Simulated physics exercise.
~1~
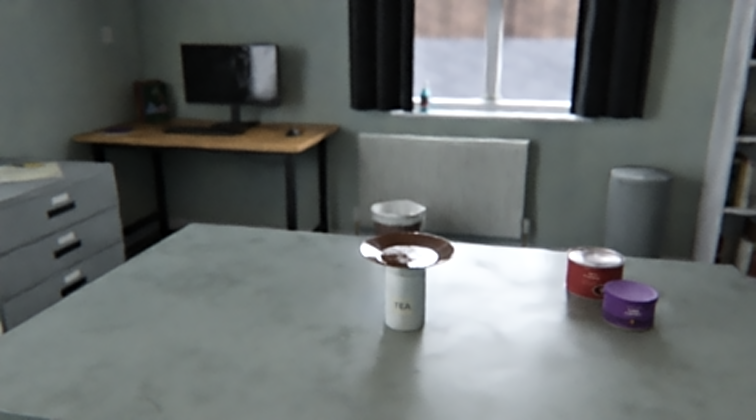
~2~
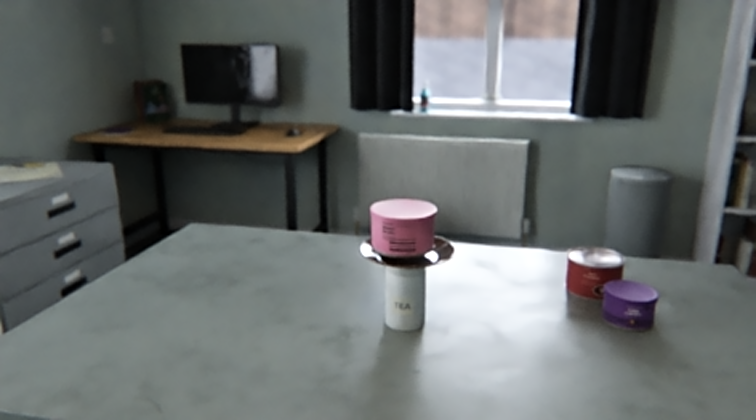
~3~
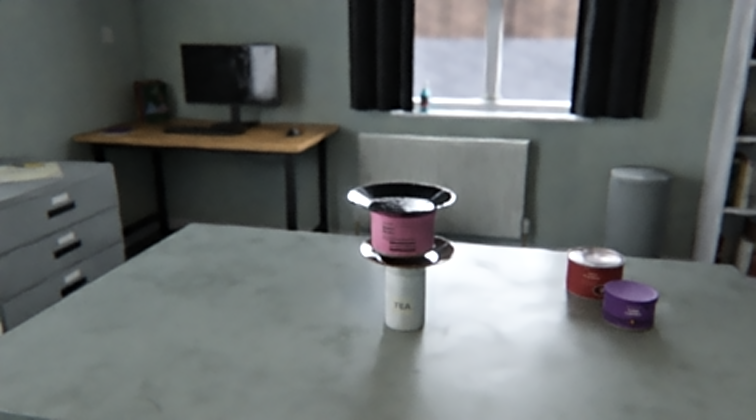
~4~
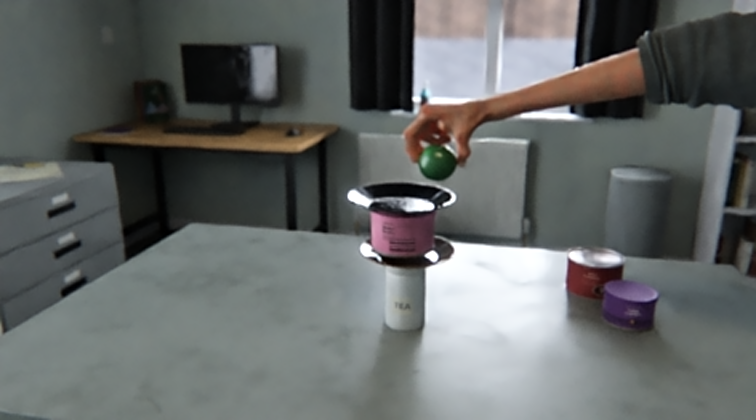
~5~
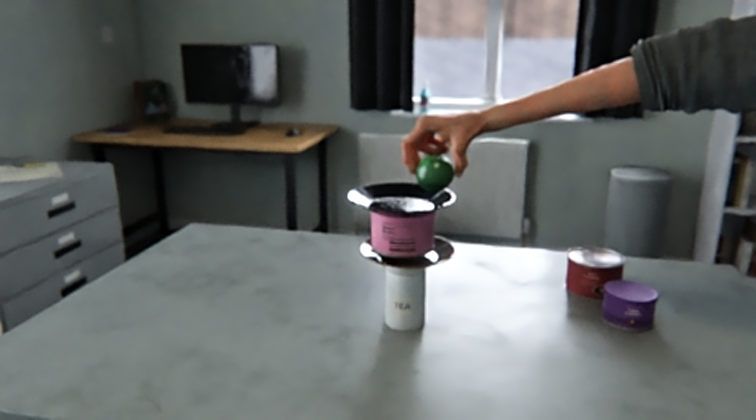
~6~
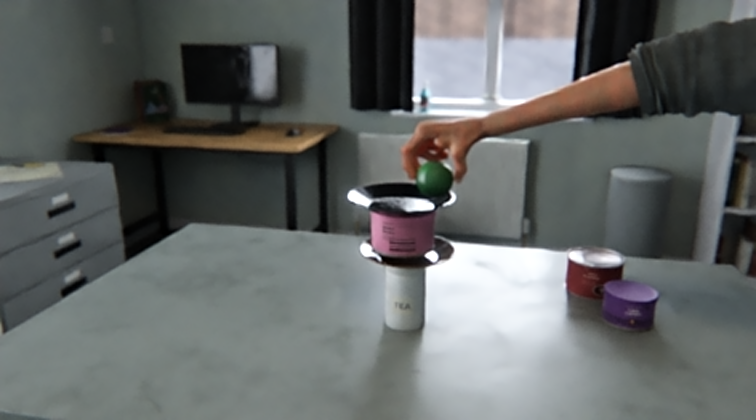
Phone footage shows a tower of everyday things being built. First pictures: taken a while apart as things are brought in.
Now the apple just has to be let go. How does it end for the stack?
It ends with the stack still standing.
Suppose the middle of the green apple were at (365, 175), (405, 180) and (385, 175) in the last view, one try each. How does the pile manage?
For the first case the pile survives; for the second, it survives; for the third, it survives.
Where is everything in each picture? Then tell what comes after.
The last thing is not in view yet; purple tub (629, 305), in the first picture.
The last thing is not in view yet; pink tub (403, 228), in the second picture.
The last thing is not in view yet; red tub (594, 273), in the third picture.
Still above its spot; green apple (437, 163); purple tub (629, 305), in the fourth picture.
Still above its spot; green apple (435, 173); pink tub (403, 228), in the fifth picture.
In place under the hand; green apple (435, 180); red tub (594, 273), in the sixth picture.
Then, 1.00 s later than the last frame, all is still.
Then, 2.10 s later than the last frame, green apple resting near (435, 180).
When it is over, all 7 as before. End places, in pixels of the last picture, green apple near (435, 180). The pile stays up.
